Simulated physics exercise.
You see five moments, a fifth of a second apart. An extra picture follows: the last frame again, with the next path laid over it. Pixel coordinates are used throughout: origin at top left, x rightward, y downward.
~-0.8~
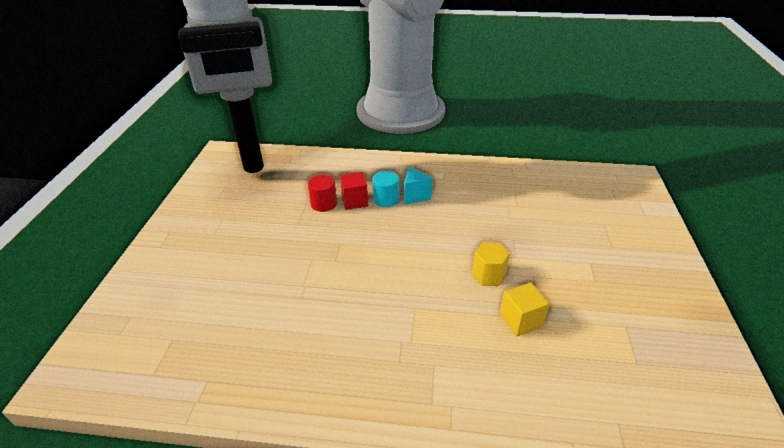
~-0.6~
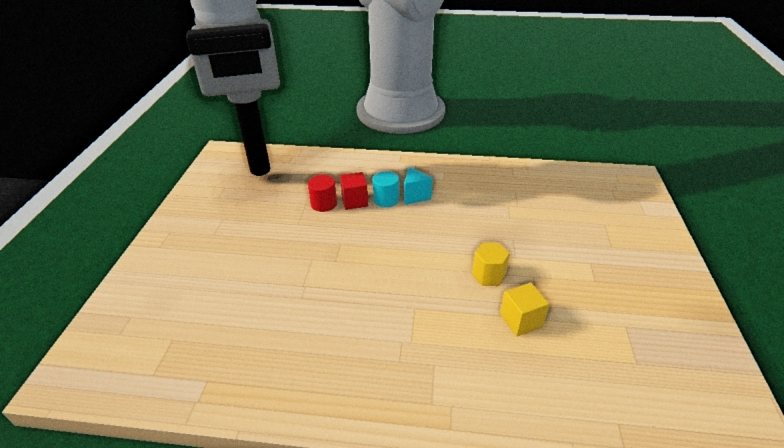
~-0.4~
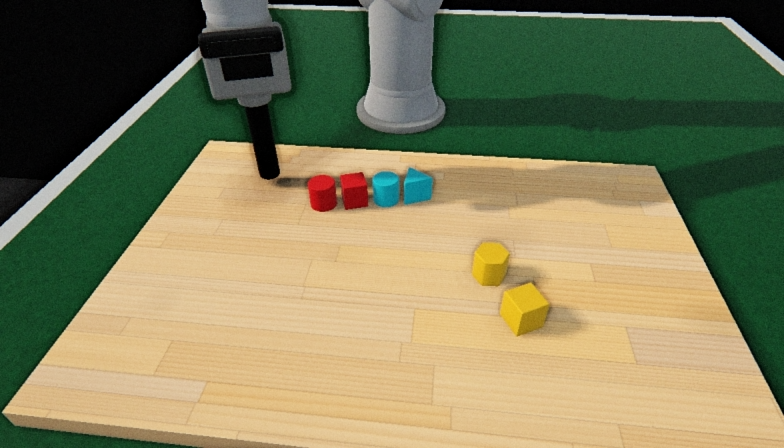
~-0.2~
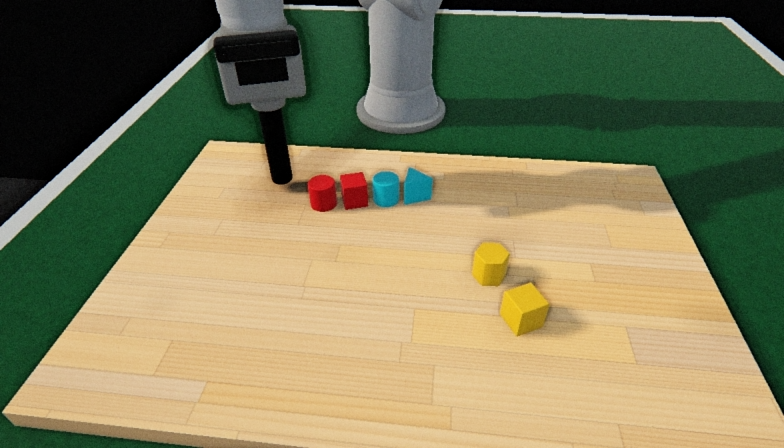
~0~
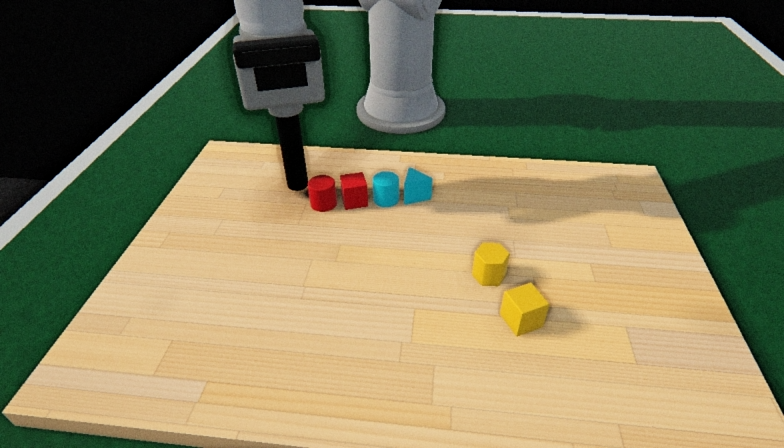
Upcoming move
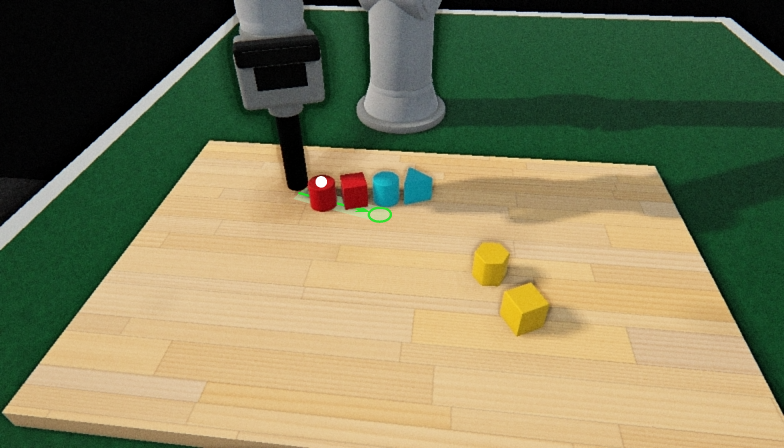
On a wooden board, a robot arm's black bar moved a short way right, up close to a row of two red and two turquoise blocks, while two yellow blocks sat still nearby.
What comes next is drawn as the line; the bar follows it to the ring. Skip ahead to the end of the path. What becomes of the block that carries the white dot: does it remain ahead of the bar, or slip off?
I believe the block that carries the white dot loses its place ahead of the bar and slips off.
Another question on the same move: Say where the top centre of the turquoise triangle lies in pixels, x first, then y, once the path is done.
The middle of its top is at (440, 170).
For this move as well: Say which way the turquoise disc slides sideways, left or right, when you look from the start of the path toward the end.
Shifted left.
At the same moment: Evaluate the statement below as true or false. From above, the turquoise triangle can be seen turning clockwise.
False.
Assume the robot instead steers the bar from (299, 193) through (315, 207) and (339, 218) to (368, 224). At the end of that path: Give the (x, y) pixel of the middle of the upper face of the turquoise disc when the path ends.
Its top middle will sit at (400, 171).
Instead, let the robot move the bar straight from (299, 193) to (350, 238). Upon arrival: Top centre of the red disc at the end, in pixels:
It is going to be at (360, 198).
Drawn move, in a line from (299, 193) to (380, 215); the dot is on the red disc.
What follows on the original path. One third of the way, bar at (324, 193); red disc at (337, 190); red square piece at (358, 180), turned 20° anticlockwise.
Two thirds of the way, bar at (351, 200); red disc at (350, 201); red square piece at (374, 182); turquoise disc at (398, 177); turquoise triangle at (421, 175).
At the end, bar at (380, 207); red disc at (353, 203); red square piece at (401, 185), turned 35° anticlockwise; turquoise disc at (419, 175); turquoise triangle at (440, 170), turned 20° anticlockwise.
